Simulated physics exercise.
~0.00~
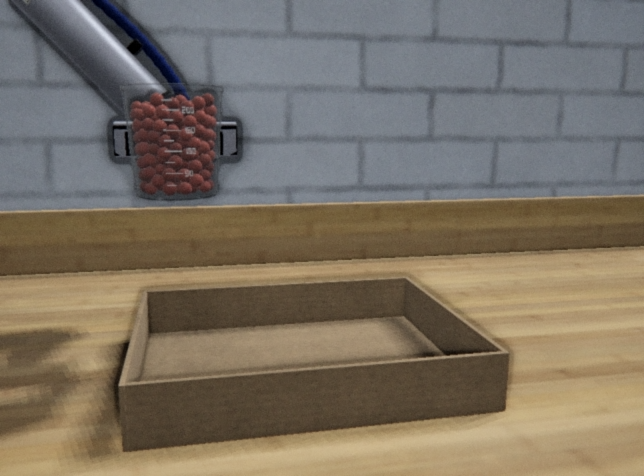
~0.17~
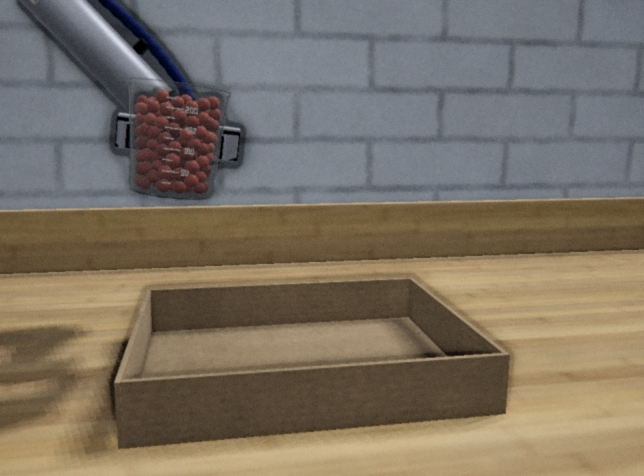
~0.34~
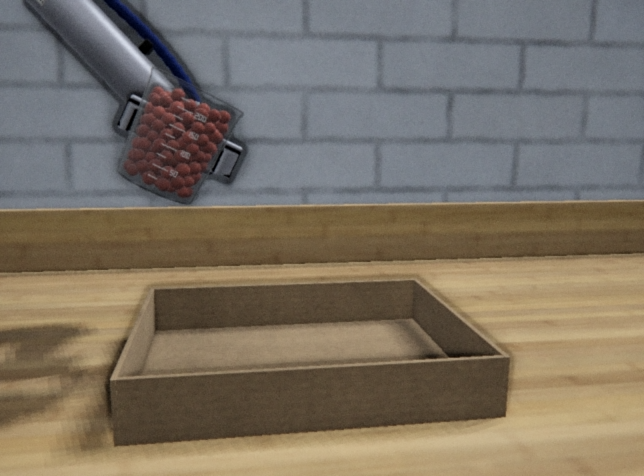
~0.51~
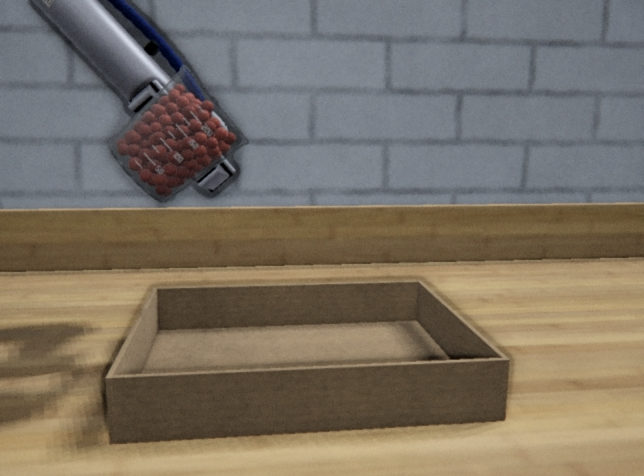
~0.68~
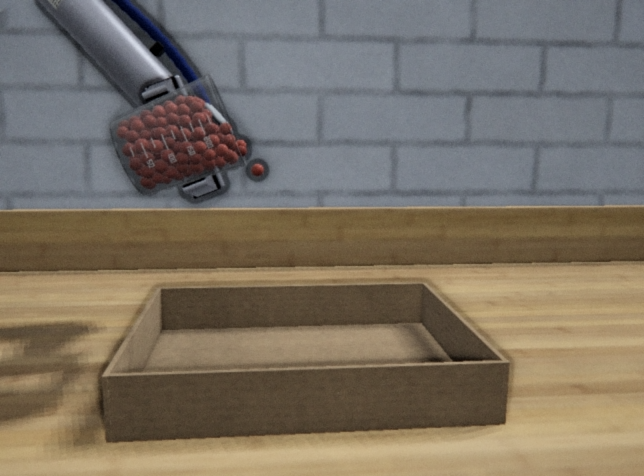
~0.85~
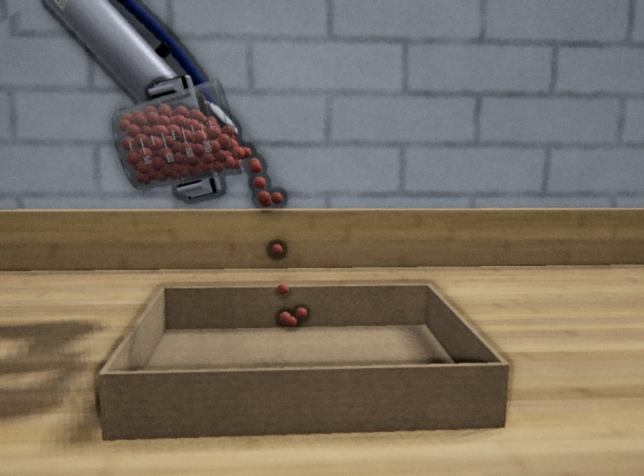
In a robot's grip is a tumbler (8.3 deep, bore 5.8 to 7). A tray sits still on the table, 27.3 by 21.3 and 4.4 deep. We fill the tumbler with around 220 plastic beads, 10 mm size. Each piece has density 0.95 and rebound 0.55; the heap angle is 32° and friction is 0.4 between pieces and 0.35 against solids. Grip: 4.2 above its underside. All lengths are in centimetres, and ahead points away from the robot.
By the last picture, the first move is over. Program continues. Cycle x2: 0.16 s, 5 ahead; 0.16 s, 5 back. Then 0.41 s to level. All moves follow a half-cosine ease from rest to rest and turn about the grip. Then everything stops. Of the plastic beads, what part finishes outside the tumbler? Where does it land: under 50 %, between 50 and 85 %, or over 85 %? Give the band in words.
It falls in the band between 50 and 85 %.
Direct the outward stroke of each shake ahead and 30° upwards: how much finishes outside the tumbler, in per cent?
75 %.
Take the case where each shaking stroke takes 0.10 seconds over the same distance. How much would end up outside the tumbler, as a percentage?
That change gives some 90 percent.
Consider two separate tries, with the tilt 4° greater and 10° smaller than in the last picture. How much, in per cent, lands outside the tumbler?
75 and 45 percent.
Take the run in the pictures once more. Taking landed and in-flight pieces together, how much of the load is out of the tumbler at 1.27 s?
So far around 45 % is out.
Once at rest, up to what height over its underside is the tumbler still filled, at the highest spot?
4.5 cm.
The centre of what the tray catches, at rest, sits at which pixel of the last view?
I'd point to somewhere near (352, 360).
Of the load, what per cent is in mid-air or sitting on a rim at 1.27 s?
About 2 per cent.
After 1.27 s, tilted 76° forward, highest piece 21 above the table; 126 in the tumbler, 94 in the tray, 4 in flight or on a rim.
After 1.69 s, tilted 39° forward, highest piece 21 above the table; 148 in the tray, 74 in the tumbler, 2 on the table or floor.
After 2.10 s, level, highest piece 21 above the table; 148 in the tray, 74 in the tumbler, 2 on the table or floor.
After 3.15 s, level, highest piece 20 above the table; 148 in the tray, 74 in the tumbler, 2 on the table or floor.
At rest, 148 in the tray, 74 in the tumbler, 2 on the table or floor. That is 67 % outside the tumbler.
